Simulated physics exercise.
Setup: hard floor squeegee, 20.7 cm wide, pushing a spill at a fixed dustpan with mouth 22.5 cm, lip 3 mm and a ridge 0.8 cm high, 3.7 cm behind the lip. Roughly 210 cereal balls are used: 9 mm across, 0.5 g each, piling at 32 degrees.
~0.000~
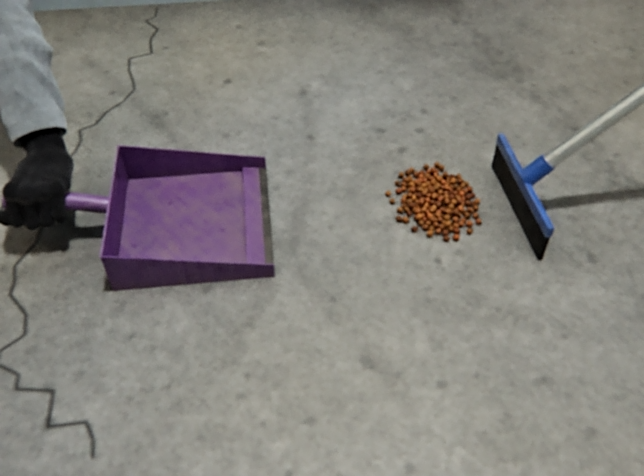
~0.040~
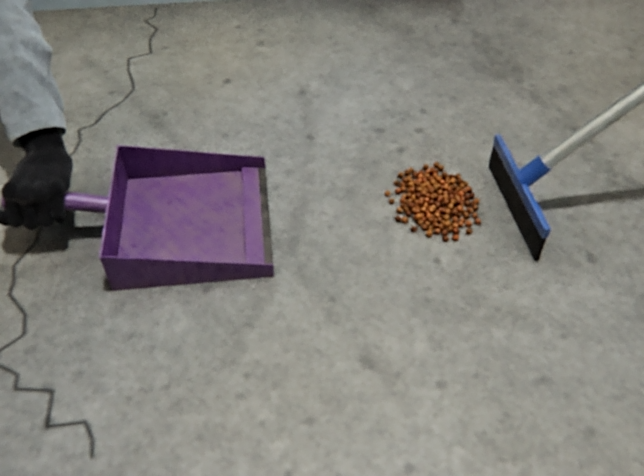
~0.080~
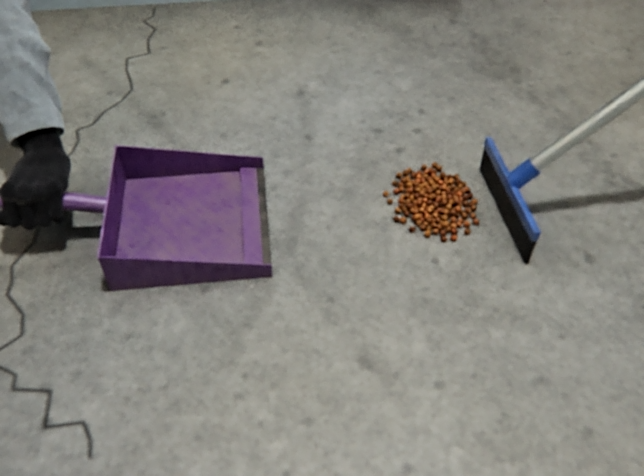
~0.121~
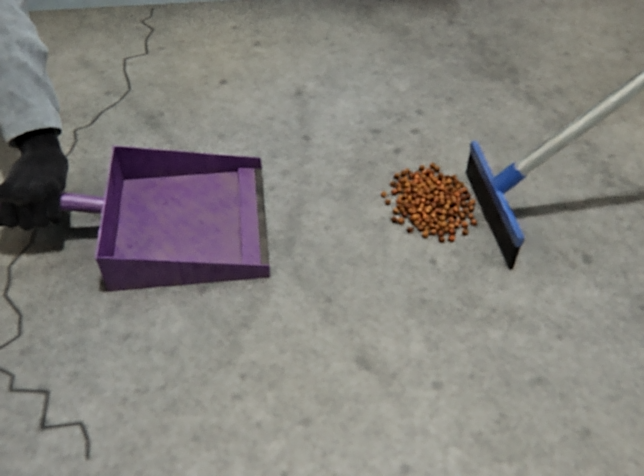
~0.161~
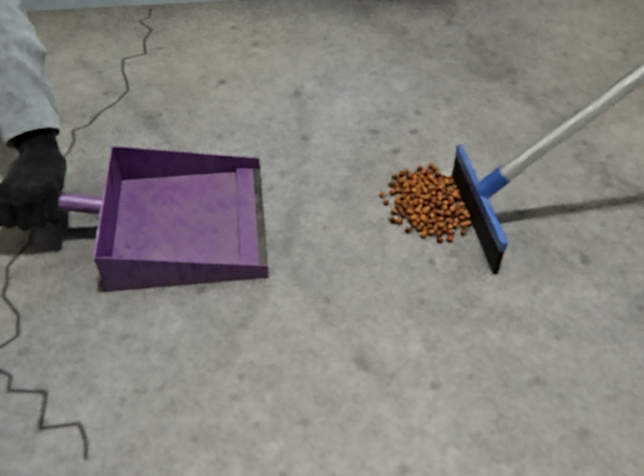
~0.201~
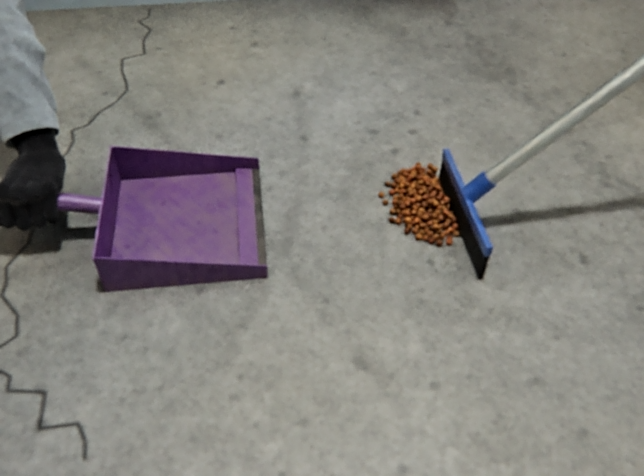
We see a blue squeegee with a black edge move left across a gray floor and press into a pile of small brown balls, bunching them together, while a black-gloved hand holds a purple dustpan on the left.
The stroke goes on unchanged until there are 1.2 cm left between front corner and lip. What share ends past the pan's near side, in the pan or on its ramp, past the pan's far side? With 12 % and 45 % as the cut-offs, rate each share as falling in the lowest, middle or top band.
Bands: Past the pan's near side in the middle band; in the pan or on its ramp in the middle band; past the pan's far side in the lowest band.
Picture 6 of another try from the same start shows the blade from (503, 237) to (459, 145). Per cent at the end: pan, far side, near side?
Split: Pan = 55, far = 0, near = 5.
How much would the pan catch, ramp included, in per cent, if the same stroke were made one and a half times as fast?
It would be near 35 per cent.
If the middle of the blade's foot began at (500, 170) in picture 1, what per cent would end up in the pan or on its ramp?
About 55 per cent.
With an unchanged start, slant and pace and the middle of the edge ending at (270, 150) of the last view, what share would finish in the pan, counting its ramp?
About 15 %.
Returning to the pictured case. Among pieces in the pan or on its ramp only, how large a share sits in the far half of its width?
Close to 0 %.
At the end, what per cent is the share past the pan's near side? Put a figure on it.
Roughly 20 per cent.
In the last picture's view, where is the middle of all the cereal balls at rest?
Estimated resting centre: Around (260, 238).
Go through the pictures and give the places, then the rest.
In the first frame, blade from (548, 233) to (500, 141), moved 0.0 cm, 0 of the pieces shifted so far; middle of the pieces at (436, 195); pan at (183, 226).
In the second frame, blade from (545, 234) to (497, 142), moved 0.5 cm, 0 of the pieces shifted so far; middle of the pieces at (435, 195).
In the third frame, blade from (535, 237) to (488, 144), moved 1.8 cm, 0 of the pieces shifted so far; middle of the pieces at (434, 196).
In the fourth frame, blade from (519, 242) to (473, 148), moved 4.0 cm, 0 of the pieces shifted so far; middle of the pieces at (432, 196).
In the fifth frame, blade from (503, 247) to (459, 152), moved 6.2 cm, 33 of the pieces shifted so far; middle of the pieces at (426, 201).
In the sixth frame, blade from (487, 252) to (445, 156), moved 8.5 cm, 185 of the pieces shifted so far; middle of the pieces at (420, 202); pan at (176, 227). Its pace works out near 0.56 m/s, heading 16 degrees towards the viewer's side.
Then, at 0.45 s, middle of the blade 15 cm from the lip; 0 % over the lip, far side 0 %, near side 5 %.
After 0.62 s, middle of the blade 6 cm from the lip; 0 % over the lip, far side 0 %, near side 15 %.
After 0.90 s, middle of the blade 2 cm from the lip; 35 % over the lip, far side 0 %, near side 20 %.
By 1.3 s all is still; near side 20 %, pan 30 %, far side 0 %, in front of the lip or behind the blade 45 %.
